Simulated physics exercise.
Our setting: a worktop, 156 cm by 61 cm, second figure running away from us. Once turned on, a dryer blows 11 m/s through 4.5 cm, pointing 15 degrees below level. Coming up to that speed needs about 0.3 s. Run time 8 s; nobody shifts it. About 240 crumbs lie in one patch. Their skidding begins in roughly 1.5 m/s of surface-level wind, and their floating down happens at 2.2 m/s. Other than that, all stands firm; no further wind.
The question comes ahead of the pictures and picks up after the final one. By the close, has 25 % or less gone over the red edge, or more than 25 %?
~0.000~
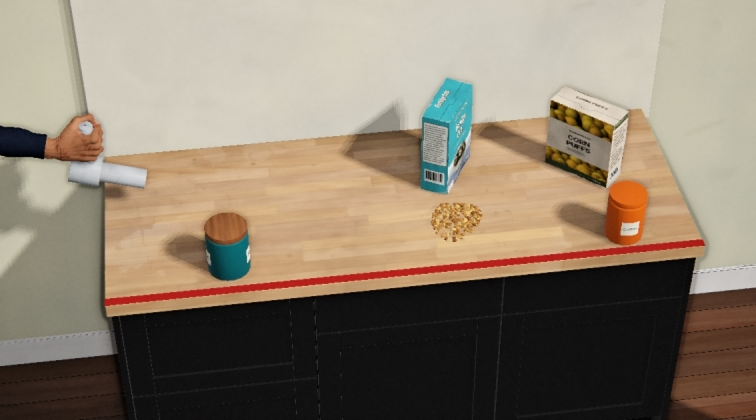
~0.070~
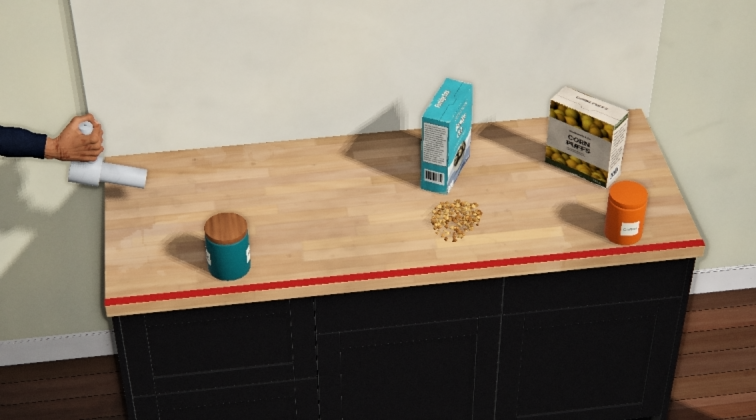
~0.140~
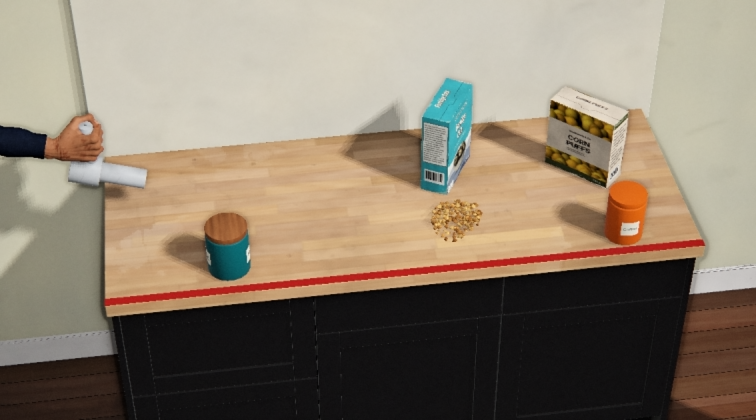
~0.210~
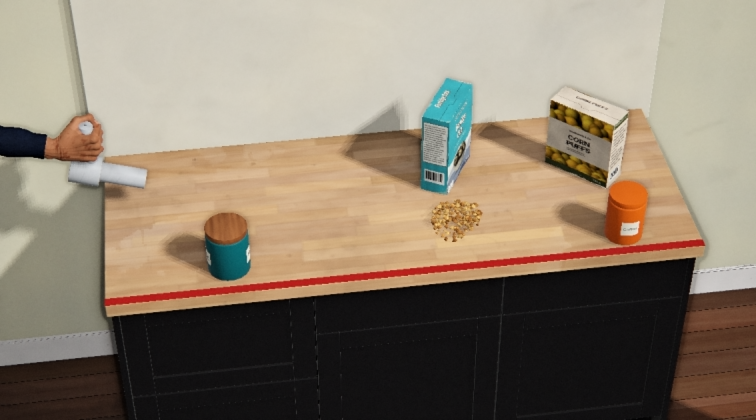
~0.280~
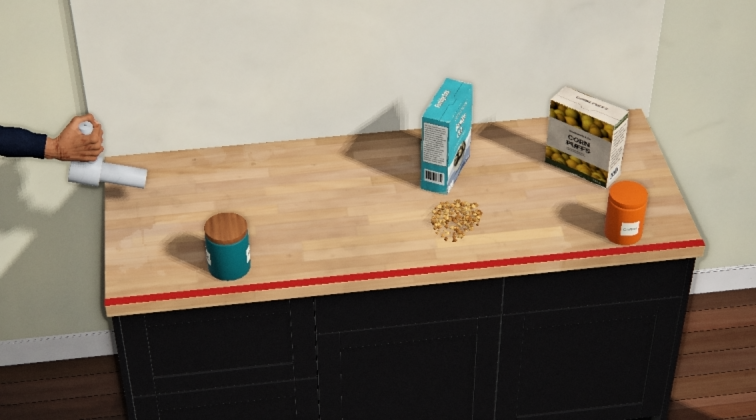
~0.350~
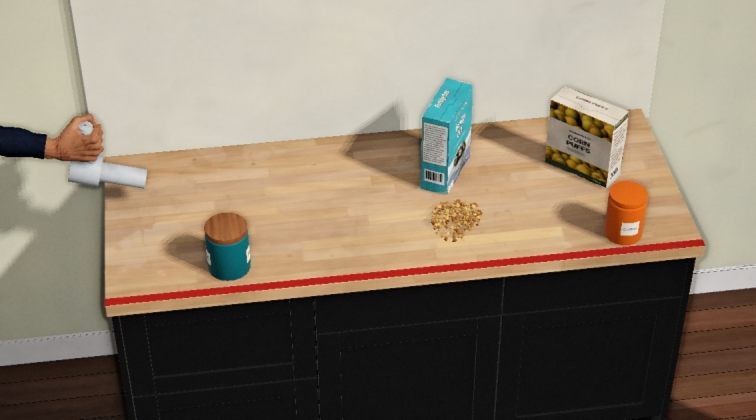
More than 25 %.
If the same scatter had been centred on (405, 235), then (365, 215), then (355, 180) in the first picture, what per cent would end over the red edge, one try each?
Going through the three spots in order, you'd get 90 percent, 50 percent and 2 percent.
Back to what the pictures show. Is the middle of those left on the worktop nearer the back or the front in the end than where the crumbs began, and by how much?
The middle sits nearer the nearer side now, some 10 cm away from where it began.
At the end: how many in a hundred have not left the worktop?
About 20 % of them are still there at the end.
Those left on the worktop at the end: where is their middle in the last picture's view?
Near (606, 234).
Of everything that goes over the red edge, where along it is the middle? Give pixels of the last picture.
Median crossing point, approx. (572, 259).
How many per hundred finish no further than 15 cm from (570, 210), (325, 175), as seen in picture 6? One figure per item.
I would say around 10 % and 0 % respectively.
After 1.6 s, 50 % are over the red edge; the middle of those still in play is near (608, 235); 78 % have settled or left.
After 2.6 s, 53 % are over the red edge; the middle of those still in play is near (604, 231); 83 % have settled or left.
After 4.4 s, 55 % are over the red edge; the middle of those still in play is near (606, 232); 88 % have settled or left.
After 8.0 s, at the end, 56 % are over the red edge; the middle of those still in play is near (606, 234).
